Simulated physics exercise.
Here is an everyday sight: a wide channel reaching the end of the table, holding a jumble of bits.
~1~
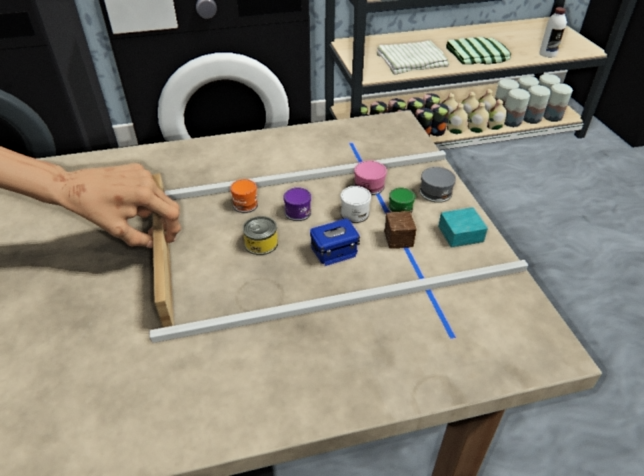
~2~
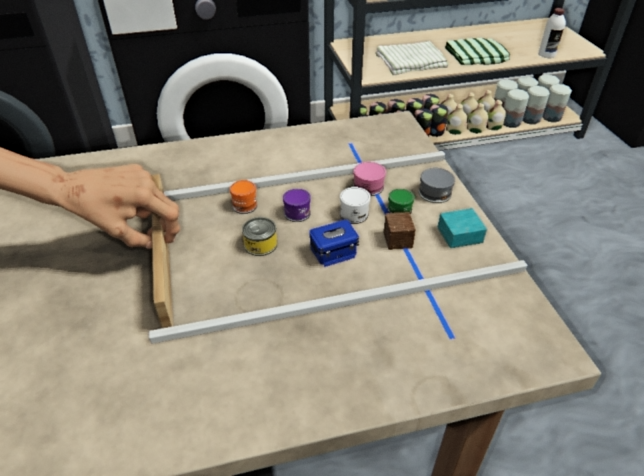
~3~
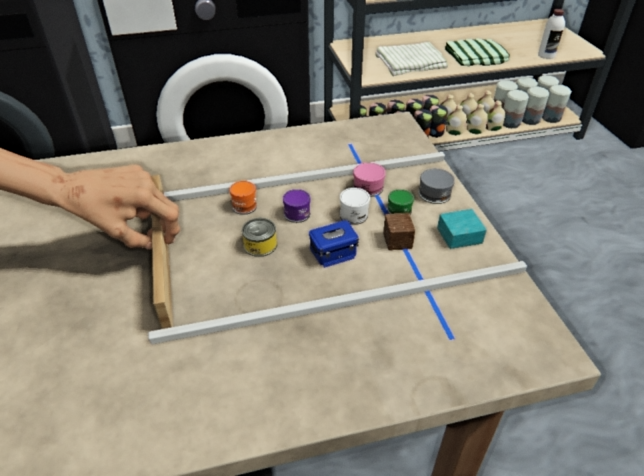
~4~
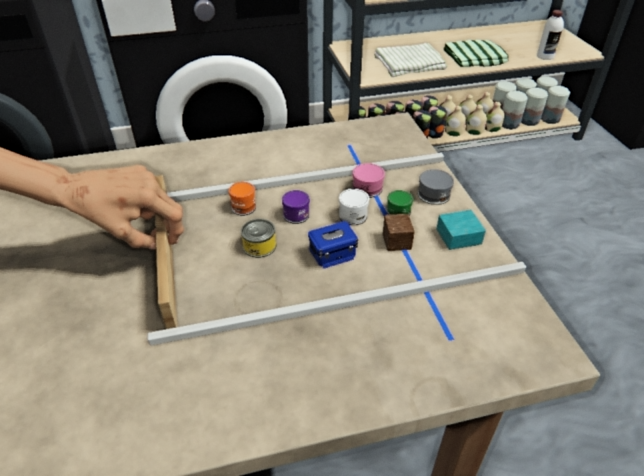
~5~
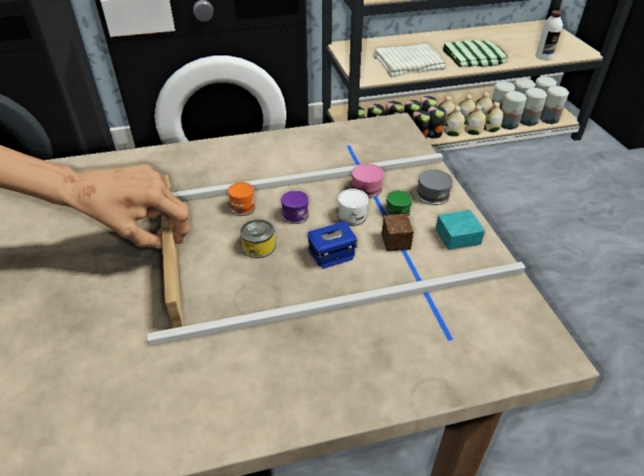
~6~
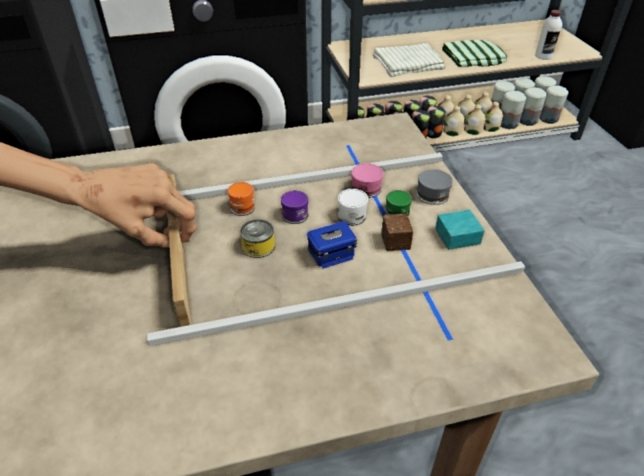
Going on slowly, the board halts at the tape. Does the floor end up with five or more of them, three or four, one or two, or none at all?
So in the end, no bits get shoved clean off.
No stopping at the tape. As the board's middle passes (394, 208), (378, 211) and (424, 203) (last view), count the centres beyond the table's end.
0; 0; 2.
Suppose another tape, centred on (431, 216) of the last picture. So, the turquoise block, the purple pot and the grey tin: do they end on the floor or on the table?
The turquoise block is no longer there; as for the purple pot, it is still there; and the grey tin is no longer there.
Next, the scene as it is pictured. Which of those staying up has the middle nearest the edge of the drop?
The turquoise block.
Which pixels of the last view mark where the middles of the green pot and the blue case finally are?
The green pot ends at (442, 207) and the blue case at (420, 231).
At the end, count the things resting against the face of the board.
The figure is 4.
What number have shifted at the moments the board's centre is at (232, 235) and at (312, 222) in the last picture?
Tally: First 0; then 4.
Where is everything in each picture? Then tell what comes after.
In the first picture, grey tin (437, 184); turquoise block (462, 227); green pot (401, 202); board (162, 244); tape (392, 221).
In the second picture, turquoise block (462, 228); orange pot (244, 197).
In the third picture, green pot (400, 204); brown block (399, 231).
In the fourth picture, grey tin (435, 187); pink tin (368, 180).
In the fifth picture, turquoise block (460, 230); white pot (353, 207).
In the sixth picture, grey tin (434, 187); turquoise block (459, 229); green pot (398, 204); board (177, 244); tape (389, 223).
A little later, none off yet; grey tin at rest near (434, 187); turquoise block at rest near (459, 229); green pot at rest near (398, 204).
When it is over, the number that fall off is zero.
